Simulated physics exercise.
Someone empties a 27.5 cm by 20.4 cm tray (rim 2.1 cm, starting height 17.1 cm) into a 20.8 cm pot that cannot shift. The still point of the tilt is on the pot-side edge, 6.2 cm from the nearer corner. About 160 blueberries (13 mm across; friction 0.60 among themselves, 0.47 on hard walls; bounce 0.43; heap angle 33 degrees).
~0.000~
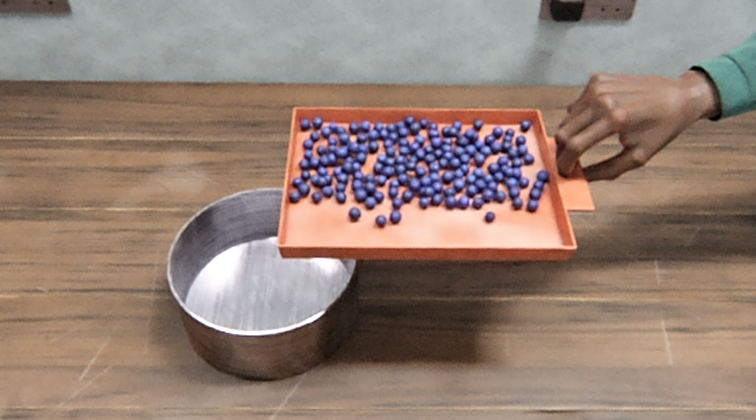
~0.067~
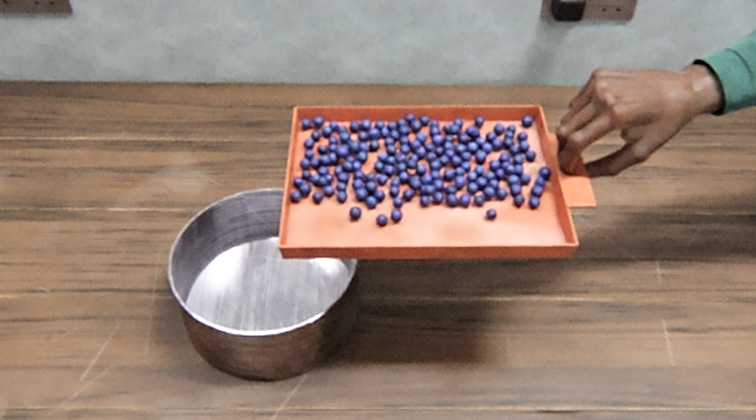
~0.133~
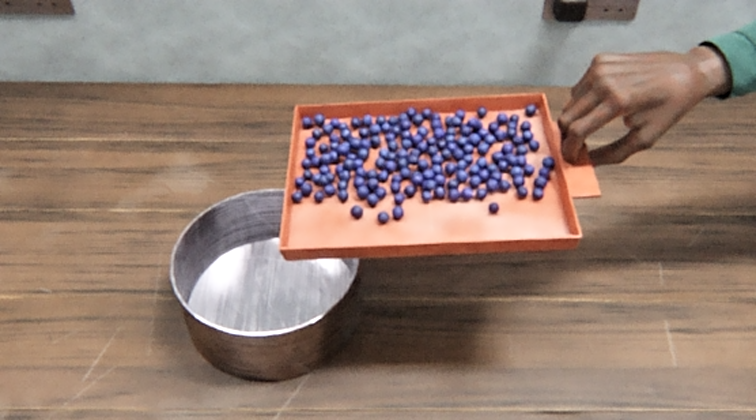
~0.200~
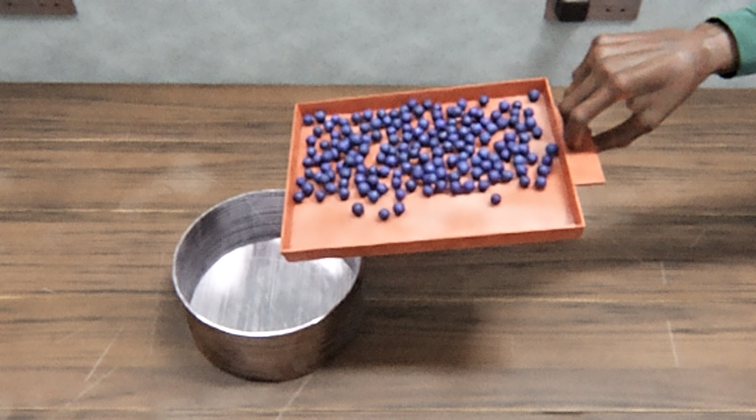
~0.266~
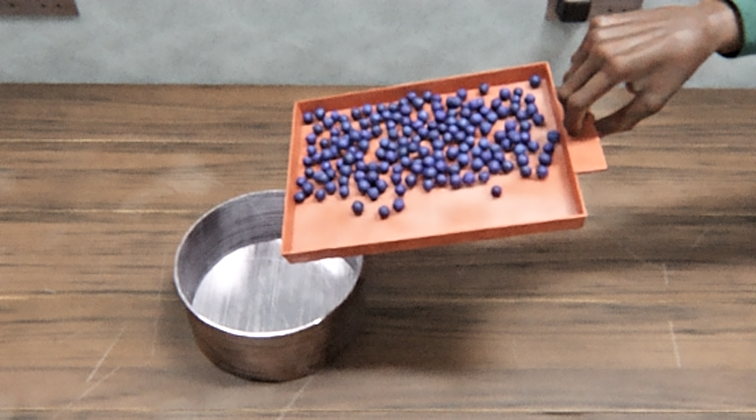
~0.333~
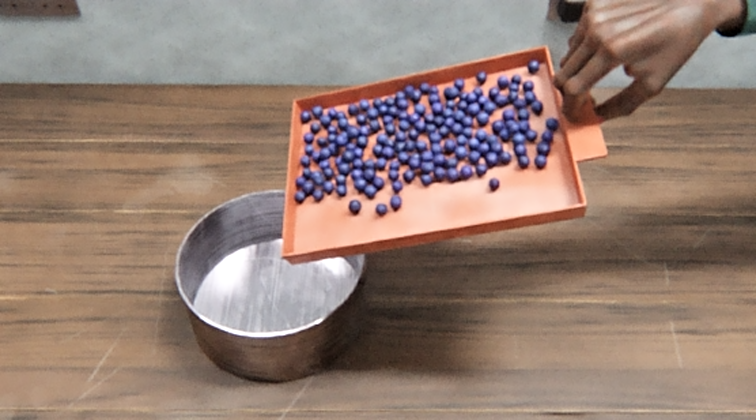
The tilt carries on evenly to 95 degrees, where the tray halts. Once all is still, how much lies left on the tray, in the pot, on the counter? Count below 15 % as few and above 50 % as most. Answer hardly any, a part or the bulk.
Tray hardly any, pot the bulk, counter hardly any.
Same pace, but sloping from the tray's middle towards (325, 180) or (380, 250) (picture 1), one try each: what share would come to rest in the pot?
About 70 and 40 per cent.
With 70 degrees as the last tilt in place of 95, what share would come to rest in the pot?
It would be near 5 per cent.
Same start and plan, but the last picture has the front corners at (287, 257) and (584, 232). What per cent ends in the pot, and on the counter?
Pot 55, counter 45.
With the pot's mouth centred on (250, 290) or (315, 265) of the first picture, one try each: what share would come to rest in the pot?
Some 95 and 75 per cent.
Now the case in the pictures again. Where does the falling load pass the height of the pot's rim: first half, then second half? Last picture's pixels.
At about (250, 290), then at (250, 290).
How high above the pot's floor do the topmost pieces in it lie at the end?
Some 3.0 cm.
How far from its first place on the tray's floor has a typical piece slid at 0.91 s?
Roughly 8 cm.
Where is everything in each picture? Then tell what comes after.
The first picture shows tray tilt 0 degrees, front corners at (281, 244) and (573, 246); middle of the pieces at (413, 161); pot at (264, 254).
The second picture shows tray tilt 1 degrees, front corners at (282, 244) and (575, 243); middle of the pieces at (414, 159).
The third picture shows tray tilt 5 degrees, front corners at (282, 247) and (578, 234), lowest corner left front; middle of the pieces at (415, 154).
The fourth picture shows tray tilt 9 degrees, front corners at (283, 249) and (581, 224), lowest corner left front; middle of the pieces at (416, 147).
The fifth picture shows tray tilt 13 degrees, front corners at (284, 251) and (583, 213), lowest corner left front; middle of the pieces at (416, 141).
The sixth picture shows tray tilt 17 degrees, front corners at (284, 253) and (582, 203), lowest corner left front; middle of the pieces at (413, 135); pot at (272, 256). Its pace works out near 65 degrees a second.
After 0.91 s, tilt 54 degrees; the tray holds 100 %, the pot 0 %.
Then, at 1.30 s, tilt 78 degrees; the tray holds 100 %, the pot 0 %.
Then, at 1.77 s, tilt 95 degrees; the tray holds 20 %, the pot 45 %.
In the end, at 3.1 s, tray 0 %, pot 95 %, counter 5 %.
